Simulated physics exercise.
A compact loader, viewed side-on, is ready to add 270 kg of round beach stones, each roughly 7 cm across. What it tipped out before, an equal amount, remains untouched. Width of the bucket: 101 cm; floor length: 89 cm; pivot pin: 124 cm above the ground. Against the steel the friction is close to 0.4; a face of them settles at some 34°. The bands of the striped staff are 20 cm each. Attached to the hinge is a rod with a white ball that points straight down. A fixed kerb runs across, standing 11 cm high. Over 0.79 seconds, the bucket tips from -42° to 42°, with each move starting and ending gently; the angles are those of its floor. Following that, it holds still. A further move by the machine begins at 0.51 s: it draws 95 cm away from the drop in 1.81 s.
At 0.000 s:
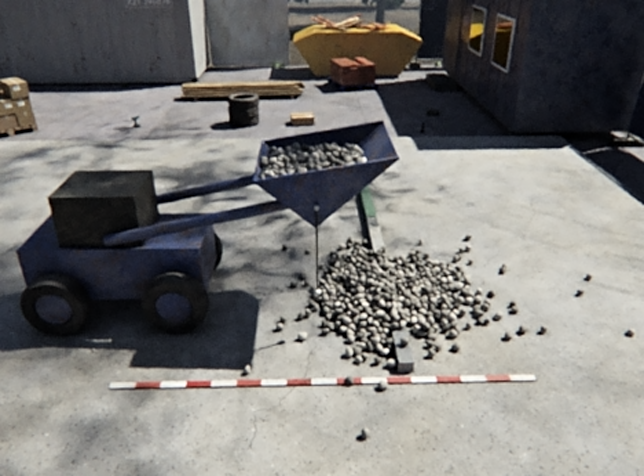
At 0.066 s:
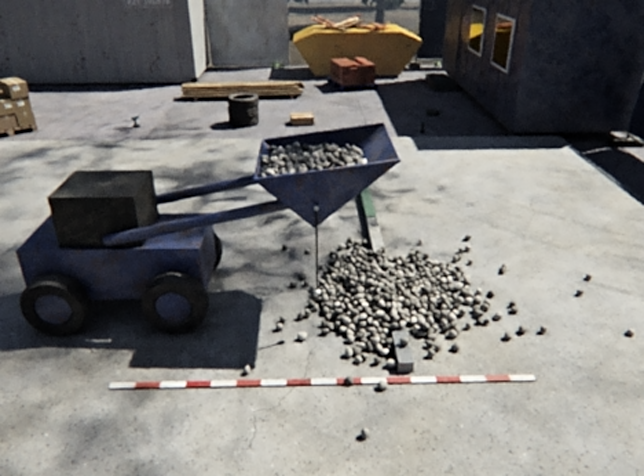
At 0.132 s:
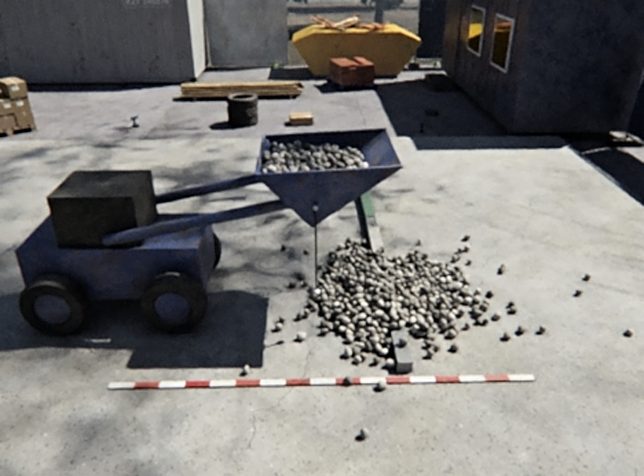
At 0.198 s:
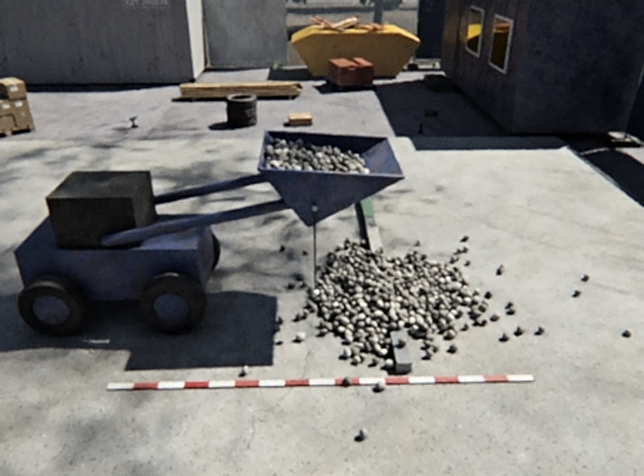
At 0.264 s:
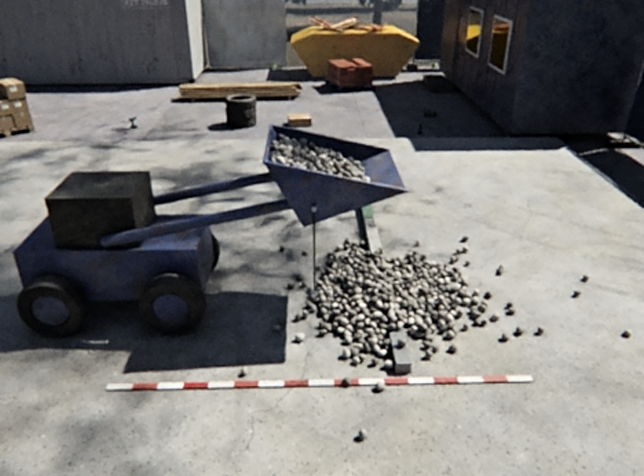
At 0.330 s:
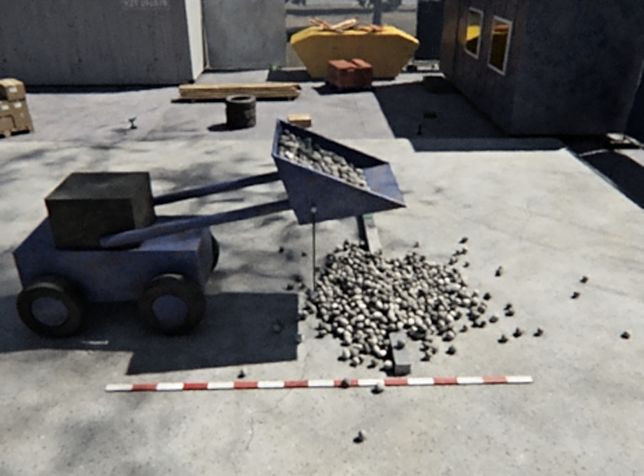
A dark blue loader with a black box on top stands at left on a sunlit concrete yard, seen side-on from slightly above, its raised bucket full of round grey stones. Below the bucket, more stones lie heaped across a dark kerb behind a red-and-white staff, with a yellow skip and dark cabin beyond. The bucket tilts steadily forward to the right, its stones shifting inside, while the heap stays still.
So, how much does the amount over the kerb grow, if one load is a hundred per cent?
It grows by around 52 per cent.
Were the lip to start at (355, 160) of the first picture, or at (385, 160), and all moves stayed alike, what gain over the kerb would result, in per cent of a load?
I'd say close to 10 per cent for one and close to 35 per cent for the other, in that order.
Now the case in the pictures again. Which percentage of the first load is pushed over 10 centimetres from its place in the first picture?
I'd say roughly 20 per cent of them.
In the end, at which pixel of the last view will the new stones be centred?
The middle ends up near (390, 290).
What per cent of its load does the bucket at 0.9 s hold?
Close to 65 per cent of the load.
After 0.6 s the floor is at 29°; in per cent of one load, 100 in the bucket, 66 on this side of the kerb, 34 over the kerb; the foremost stones are at (543, 298).
After 0.9 s the floor is at 42°; in per cent of one load, 63 in the bucket, 102 on this side of the kerb, 34 over the kerb; the foremost stones are at (543, 298).
After 2.8 s the floor is at 42°; in per cent of one load, 0 in the bucket, 114 on this side of the kerb, 86 over the kerb; the foremost stones are at (571, 310).
After 5.2 s the floor is at 42°; in per cent of one load, 0 in the bucket, 114 on this side of the kerb, 86 over the kerb; the foremost stones are at (571, 310). Net gain over the kerb, 52.
